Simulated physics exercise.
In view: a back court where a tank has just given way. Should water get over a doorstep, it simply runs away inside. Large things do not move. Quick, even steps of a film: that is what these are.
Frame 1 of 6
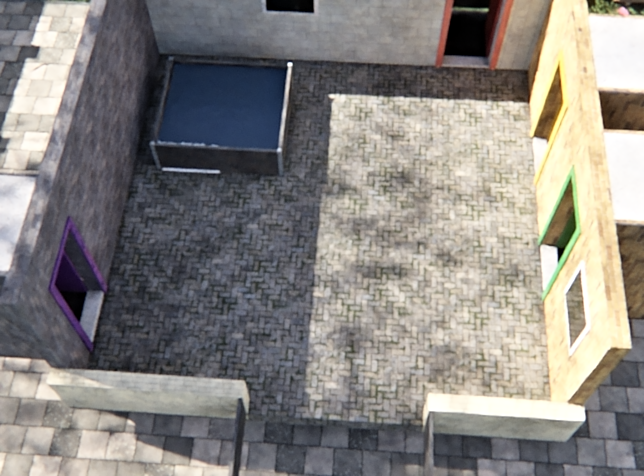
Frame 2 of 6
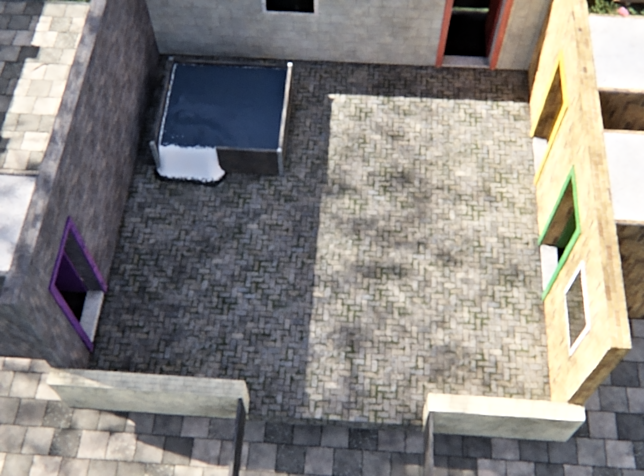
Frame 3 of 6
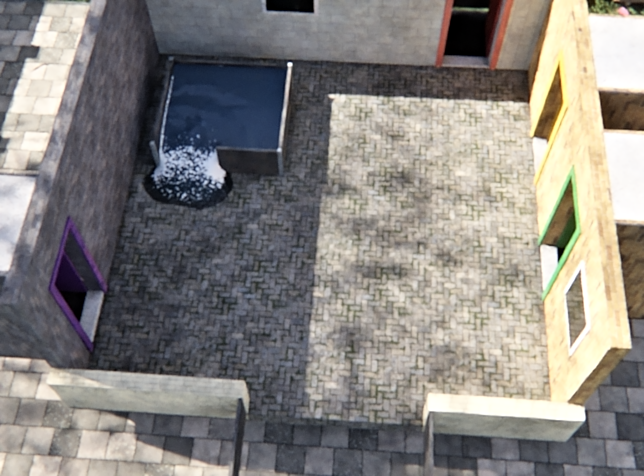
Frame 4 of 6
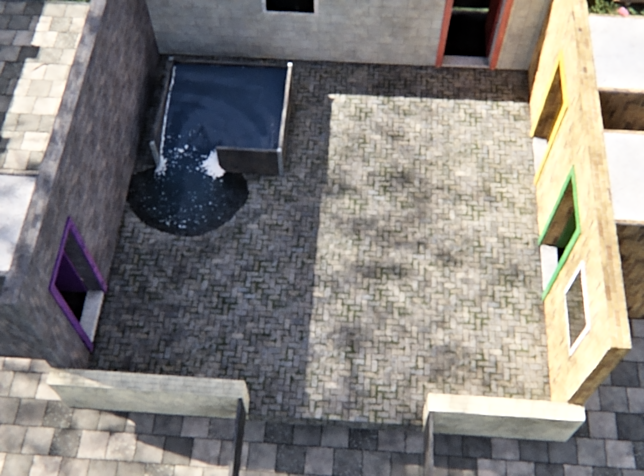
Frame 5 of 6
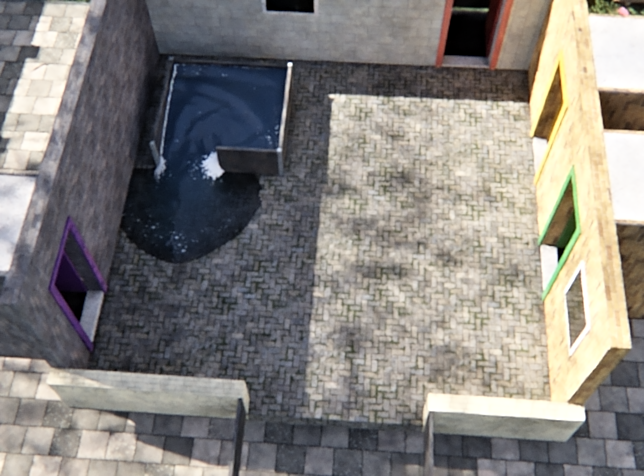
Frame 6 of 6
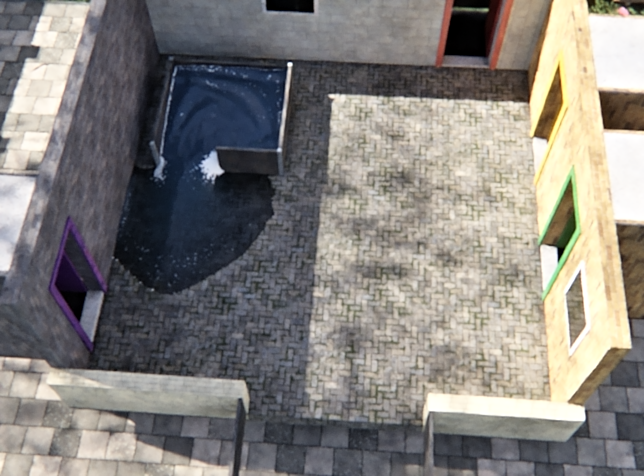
Water bursts from the front left of a tank and spreads across the paved court.
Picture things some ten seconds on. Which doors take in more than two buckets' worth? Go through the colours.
The green door does not; the purple door does; the yellow door does not; the red door does not.
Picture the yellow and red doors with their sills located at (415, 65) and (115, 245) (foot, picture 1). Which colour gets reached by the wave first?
The red-painted one.
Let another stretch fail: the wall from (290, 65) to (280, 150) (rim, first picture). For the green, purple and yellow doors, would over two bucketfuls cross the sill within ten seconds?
The green door exceeds the limit, the purple door falls short and the yellow door exceeds the limit.
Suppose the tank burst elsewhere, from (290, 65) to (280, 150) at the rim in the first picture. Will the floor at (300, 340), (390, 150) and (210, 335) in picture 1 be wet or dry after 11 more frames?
Taking the spots in turn: Untouched, swamped and untouched.
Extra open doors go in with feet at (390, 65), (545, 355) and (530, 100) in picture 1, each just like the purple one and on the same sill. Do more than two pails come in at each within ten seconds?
First stays short of it, second stays short of it, third stays short of it.
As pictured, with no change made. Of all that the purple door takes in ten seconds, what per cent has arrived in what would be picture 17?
Close to 0 %.
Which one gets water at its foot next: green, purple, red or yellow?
If you ask me, it's the door marked purple.
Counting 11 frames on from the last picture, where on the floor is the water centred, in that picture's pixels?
Around pixel (201, 193).
A moment on, water covers 20 % of the floor; the green door not reached, the purple door wet at the sill, nothing in, the yellow door not reached, the red door not reached.
Next, water covers 25 % of the floor; the green door not reached, the purple door wet at the sill, nothing in, the yellow door not reached, the red door not reached.
Then, water covers 30 % of the floor; the green door not reached, the purple door under two buckets in, the yellow door not reached, the red door not reached.
Later, water covers 55 % of the floor; the green door wet at the sill, nothing in, the purple door over two buckets in, the yellow door not reached, the red door not reached.
In the end, water covers 85 % of the floor; the green door wet at the sill, nothing in, the purple door over two buckets in, the yellow door wet at the sill, nothing in, the red door not reached.
